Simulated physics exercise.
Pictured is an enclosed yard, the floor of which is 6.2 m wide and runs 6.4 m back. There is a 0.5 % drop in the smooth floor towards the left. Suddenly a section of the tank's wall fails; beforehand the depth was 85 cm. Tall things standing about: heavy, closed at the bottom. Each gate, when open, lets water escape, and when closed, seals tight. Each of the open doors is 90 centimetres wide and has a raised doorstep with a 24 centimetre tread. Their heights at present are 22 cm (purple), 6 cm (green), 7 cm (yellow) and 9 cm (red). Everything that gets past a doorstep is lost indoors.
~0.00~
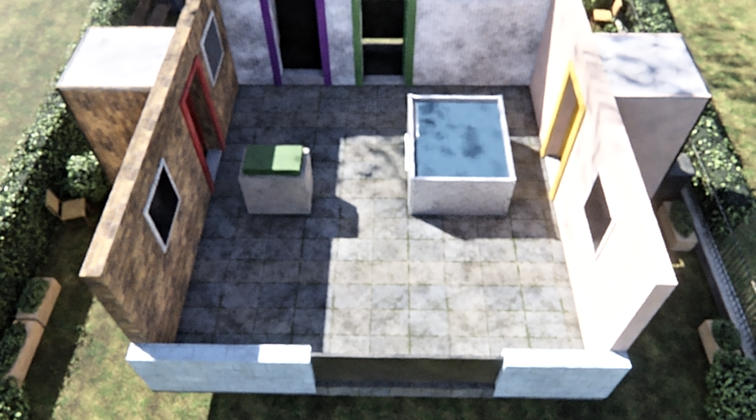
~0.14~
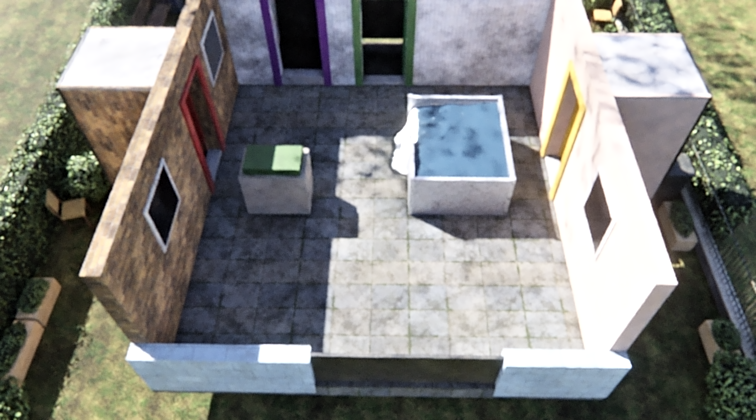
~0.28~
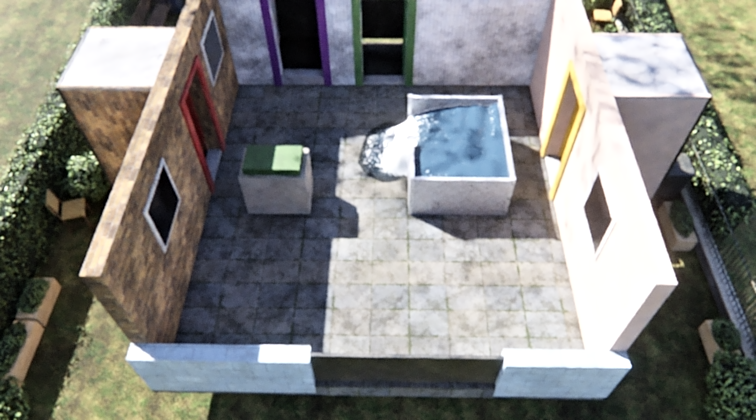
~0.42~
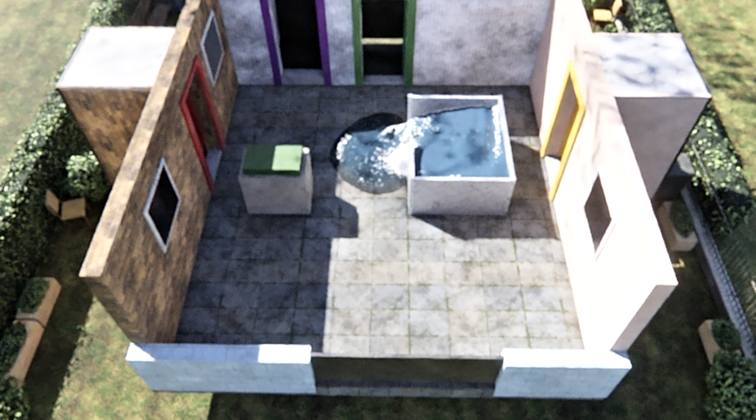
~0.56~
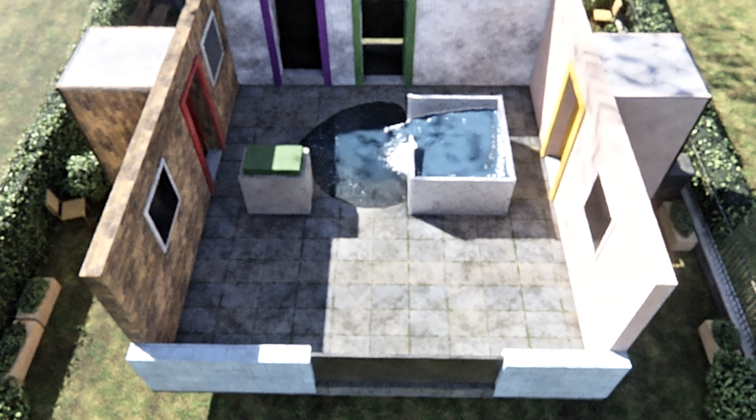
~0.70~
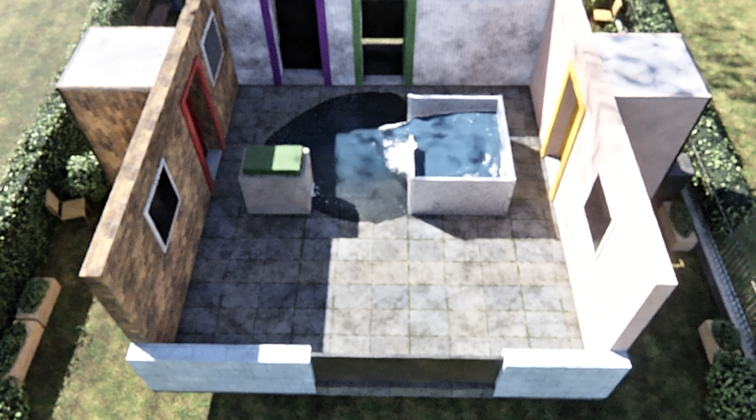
In a walled yard, water bursts from a tank's left side and spreads across the paving.
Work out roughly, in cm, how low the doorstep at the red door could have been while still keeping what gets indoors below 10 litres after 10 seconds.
No lower than about 33 cm.
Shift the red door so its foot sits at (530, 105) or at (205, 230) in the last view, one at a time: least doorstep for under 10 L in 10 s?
In turn: About 7.5 cm, about 7.0 cm.
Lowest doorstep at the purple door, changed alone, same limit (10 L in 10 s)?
The purple door needs around 21 cm.
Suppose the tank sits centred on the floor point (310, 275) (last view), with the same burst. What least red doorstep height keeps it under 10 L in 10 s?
Then it needs to be around 14.0 cm high.
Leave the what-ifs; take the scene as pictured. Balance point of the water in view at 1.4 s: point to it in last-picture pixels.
The centre of all the water is around (402, 158).
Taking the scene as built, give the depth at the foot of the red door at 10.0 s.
It works out to about 8.5 centimetres deep.
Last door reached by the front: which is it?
Yellow.
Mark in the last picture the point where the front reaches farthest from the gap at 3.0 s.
The farthest wet point sits near (181, 368) in the last view.
After 1.4 s water covers 30 % of the floor, deepest (39 cm) near (400, 149); 17 cm at the red door, 28 litres in over its 9 cm doorstep.
After 3.0 s water covers 45 % of the floor, deepest (30 cm) near (215, 183); 25 cm at the red door, 268 litres in over its 9 cm doorstep.
After 10.0 s water covers 95 % of the floor, deepest (11 cm) near (180, 324); 8 cm at the red door, 416 litres in over its 9 cm doorstep.
At the red door as built, the water arrived by 1.0 s and peaked near 27 cm at 2.8 s.
Run again over the same 10 s with other heights there, 21 litres in over 30 cm, 0 litres over 40.5 cm. The limit of 10 litres is kept from about 33 cm up.
